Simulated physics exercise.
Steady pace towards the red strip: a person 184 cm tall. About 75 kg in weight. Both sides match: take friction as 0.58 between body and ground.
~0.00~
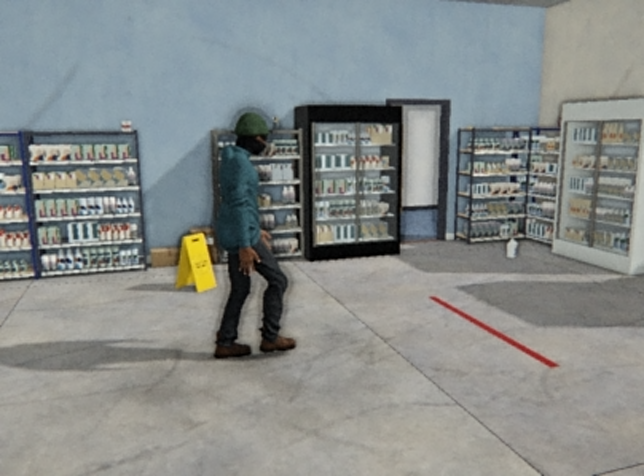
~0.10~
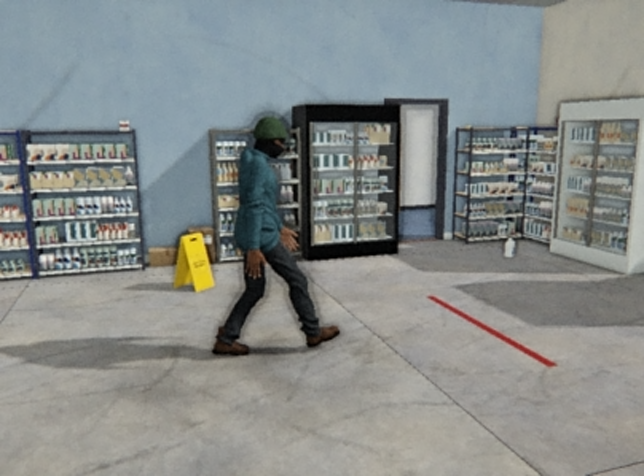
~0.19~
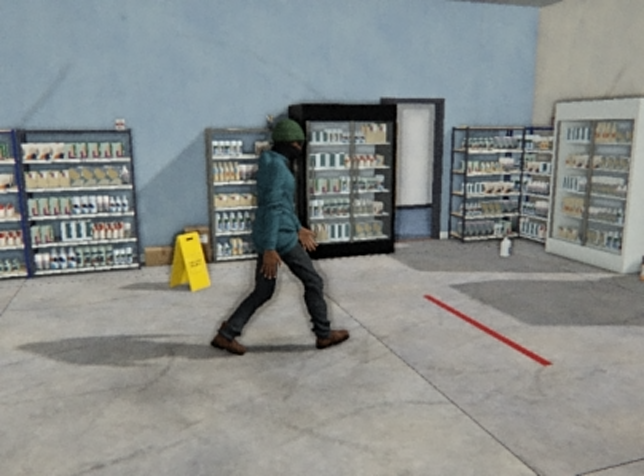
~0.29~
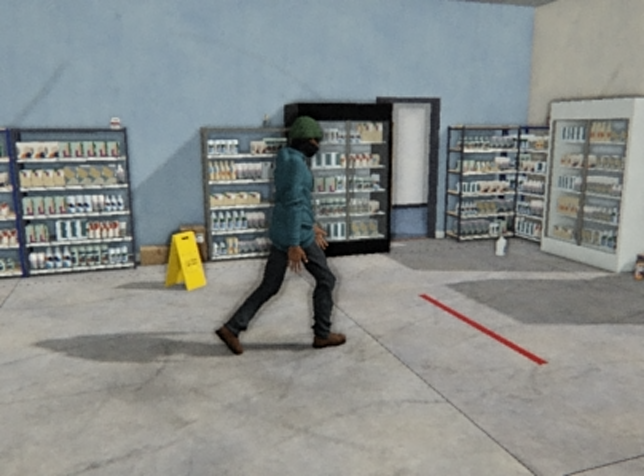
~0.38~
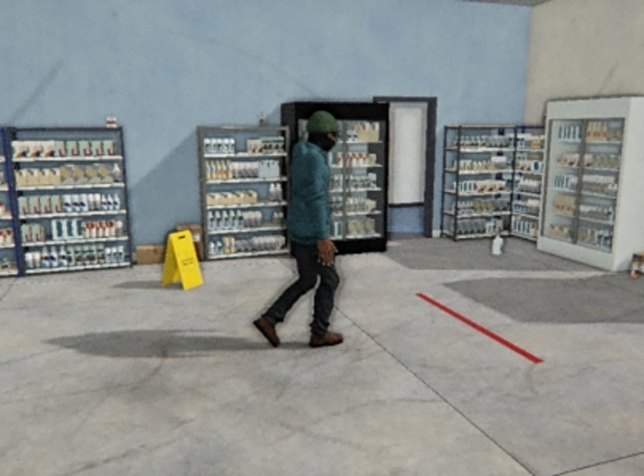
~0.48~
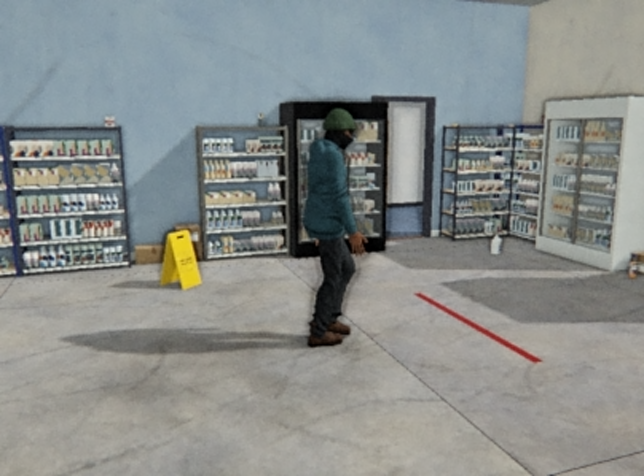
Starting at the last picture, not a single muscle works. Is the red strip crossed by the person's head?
It goes over.
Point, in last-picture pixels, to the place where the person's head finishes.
It comes to rest near pixel (491, 298).
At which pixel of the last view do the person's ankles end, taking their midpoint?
Roughly (453, 321).
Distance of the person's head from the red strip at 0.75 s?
Some 90 cm short of it.
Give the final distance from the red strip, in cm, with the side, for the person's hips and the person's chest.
Person's hips: 10 cm short; person's chest: 20 cm past.
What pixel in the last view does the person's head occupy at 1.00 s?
It would be at about (424, 231) then.
After 0.75 s the person's head is 88 cm short of the red strip, near (380, 180) in the last picture's view.
After 1.00 s the person's head is 43 cm short of the red strip, near (424, 231) in the last picture's view.
After 1.30 s the person's head is 32 cm past the red strip, near (477, 281) in the last picture's view.
At rest, 2.5 s, person's hips stop short of the red strip; person's head crosses the red strip; person's chest crosses the red strip.
